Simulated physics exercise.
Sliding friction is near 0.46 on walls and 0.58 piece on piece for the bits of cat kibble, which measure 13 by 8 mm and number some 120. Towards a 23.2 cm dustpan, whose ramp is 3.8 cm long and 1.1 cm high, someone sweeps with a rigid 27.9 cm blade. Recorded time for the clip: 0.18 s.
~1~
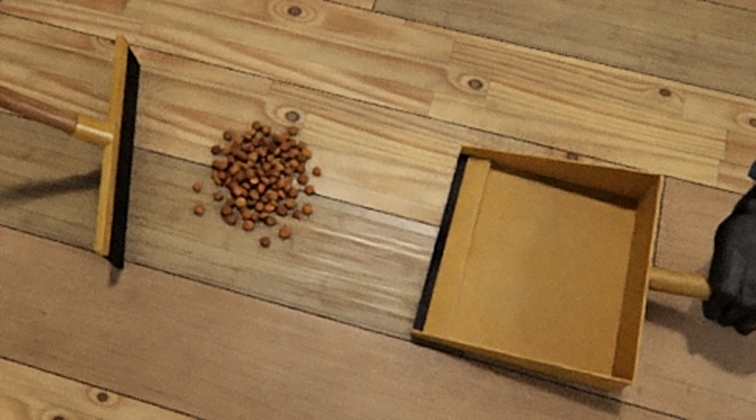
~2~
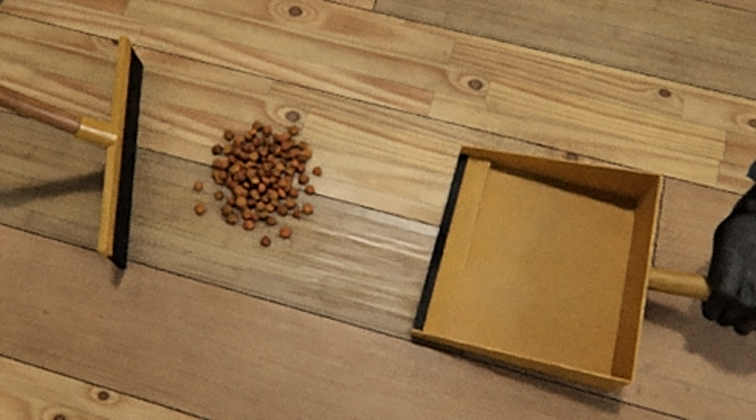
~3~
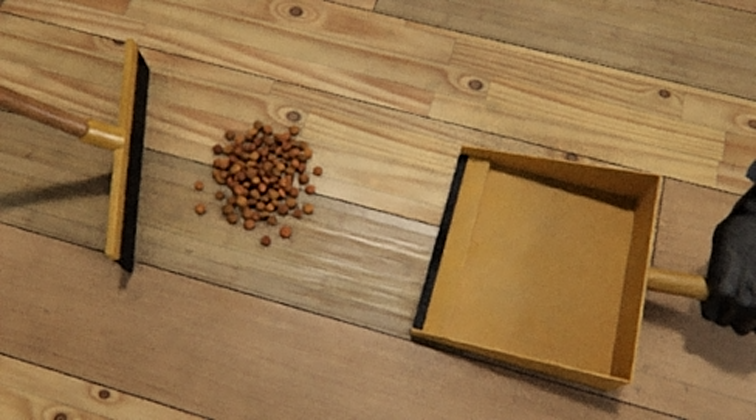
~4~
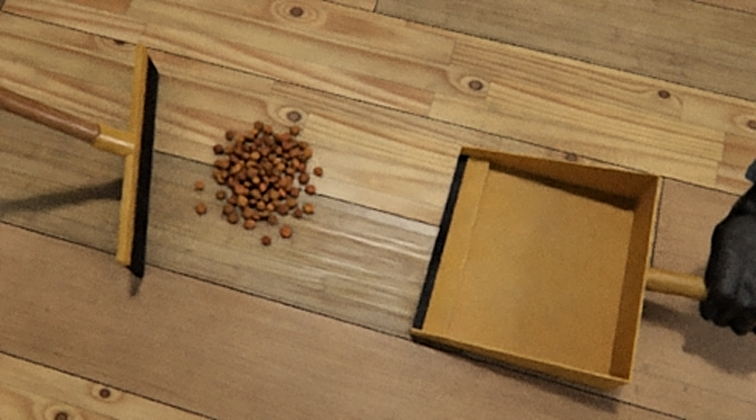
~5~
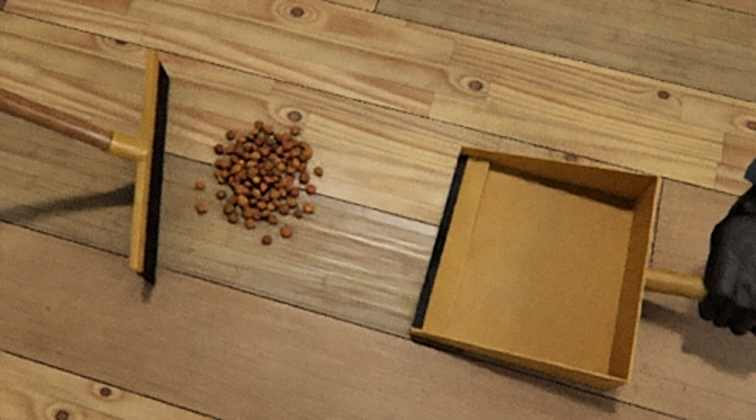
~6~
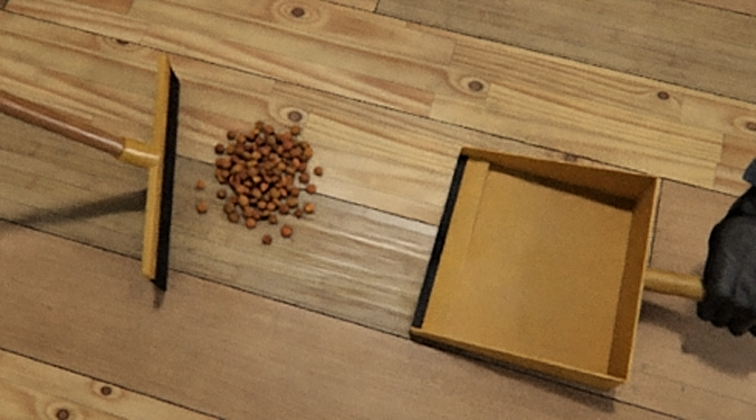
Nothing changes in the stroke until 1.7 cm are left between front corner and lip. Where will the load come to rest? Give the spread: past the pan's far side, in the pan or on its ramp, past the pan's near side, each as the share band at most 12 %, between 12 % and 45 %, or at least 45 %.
Spread: Far side at most 12 %, pan at most 12 %, near side at most 12 %.
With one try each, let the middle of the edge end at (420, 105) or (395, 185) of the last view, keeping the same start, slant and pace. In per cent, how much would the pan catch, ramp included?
First try around 5 %, second try around 0 %.
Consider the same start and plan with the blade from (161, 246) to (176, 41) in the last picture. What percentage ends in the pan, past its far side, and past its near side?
That ends as pan 5, far 30, and near 0.
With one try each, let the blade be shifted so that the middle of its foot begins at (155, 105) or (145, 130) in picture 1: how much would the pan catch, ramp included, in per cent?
Estimates: 0 percent and 0 percent.
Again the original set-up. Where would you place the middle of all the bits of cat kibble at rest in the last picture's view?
Estimated resting centre: Around (377, 205).
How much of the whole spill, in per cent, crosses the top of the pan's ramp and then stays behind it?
It comes to some 0 per cent.
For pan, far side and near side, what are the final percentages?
Far side 0 %, pan 0 %, near side 0 %.
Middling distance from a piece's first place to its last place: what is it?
That distance is around 14 cm.
Then, 0.31 s after the last picture, middle of the blade 20 cm from the lip; 0 % over the lip, far side 0 %, near side 0 %.
Then, 0.52 s after the last picture, middle of the blade 11 cm from the lip; 0 % over the lip, far side 0 %, near side 0 %.
Then, 0.84 s after the last picture, middle of the blade 6 cm from the lip; 0 % over the lip, far side 0 %, near side 0 %.
In the end, far side 0 %, pan 0 %, near side 0 %, in front of the lip or behind the blade 100 %.
